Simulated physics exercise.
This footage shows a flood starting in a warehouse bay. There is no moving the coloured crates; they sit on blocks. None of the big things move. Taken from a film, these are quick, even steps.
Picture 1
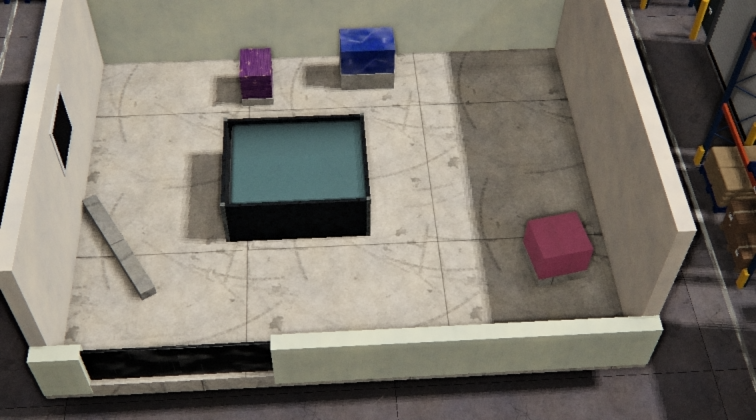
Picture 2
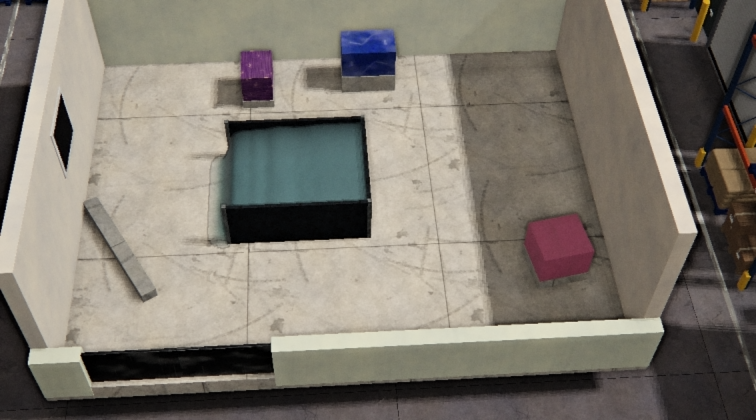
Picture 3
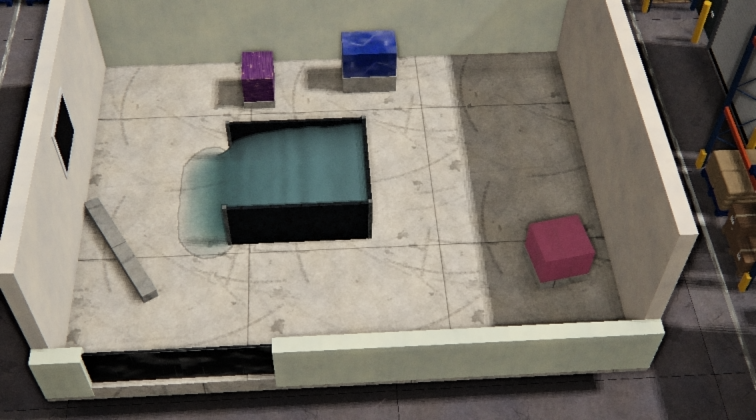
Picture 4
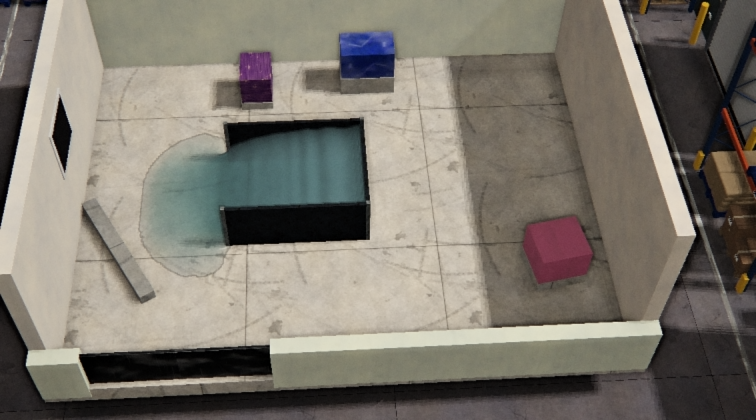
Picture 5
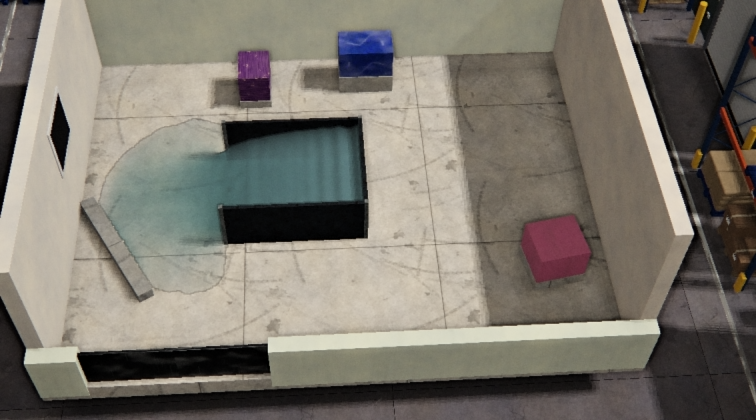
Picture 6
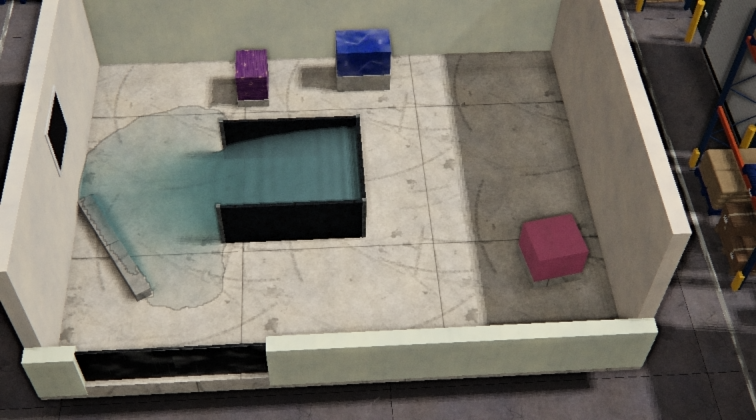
At first, teal water sits still in a dark open tank on the pale floor of a walled bay. Then it pours out through the tank's left side, spreading leftward in a widening, rounded sheet that reaches the slanted grey barrier, while the purple, blue and pink crates stay put.
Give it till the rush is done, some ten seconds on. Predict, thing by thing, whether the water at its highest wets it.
The pink crate is not wetted. The blue crate is not wetted. The purple crate is wetted.
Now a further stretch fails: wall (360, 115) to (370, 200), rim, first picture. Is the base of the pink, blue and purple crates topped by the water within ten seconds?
Result: Pink crate gets overtopped, blue crate is left untouched, purple crate is left untouched.
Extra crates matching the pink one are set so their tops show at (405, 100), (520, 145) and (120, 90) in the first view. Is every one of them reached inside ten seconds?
Crate one avoids the flood; crate two avoids the flood; crate three is touched by the flood.
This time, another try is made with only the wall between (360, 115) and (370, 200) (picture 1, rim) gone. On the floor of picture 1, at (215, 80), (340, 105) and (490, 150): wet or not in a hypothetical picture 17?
In the order given, the spots are not soaked, not soaked and swamped.
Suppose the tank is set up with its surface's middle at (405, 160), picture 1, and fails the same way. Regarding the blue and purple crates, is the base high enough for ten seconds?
As I see it, blue crate is not reached, and purple crate gets reached.
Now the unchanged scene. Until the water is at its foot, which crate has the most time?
The pink-painted one comes last.
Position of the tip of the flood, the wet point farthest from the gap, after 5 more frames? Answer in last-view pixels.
The flood front should get to about (98, 80).
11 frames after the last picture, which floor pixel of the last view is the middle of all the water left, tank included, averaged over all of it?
Close to (177, 191).
A moment on, water covers 20 % of the floor; the pink crate not reached, the blue crate not reached, the purple crate not reached.
Next, water covers 30 % of the floor; the pink crate not reached, the blue crate not reached, the purple crate not reached.
Then, water covers 40 % of the floor; the pink crate not reached, the blue crate water round its plinth, the purple crate water round its plinth.
Later, water covers 80 % of the floor; the pink crate water round its plinth, the blue crate water round its plinth, the purple crate water round its plinth.
In the end, water covers 100 % of the floor; the pink crate stayed above the water, the blue crate stayed above the water, the purple crate was topped.
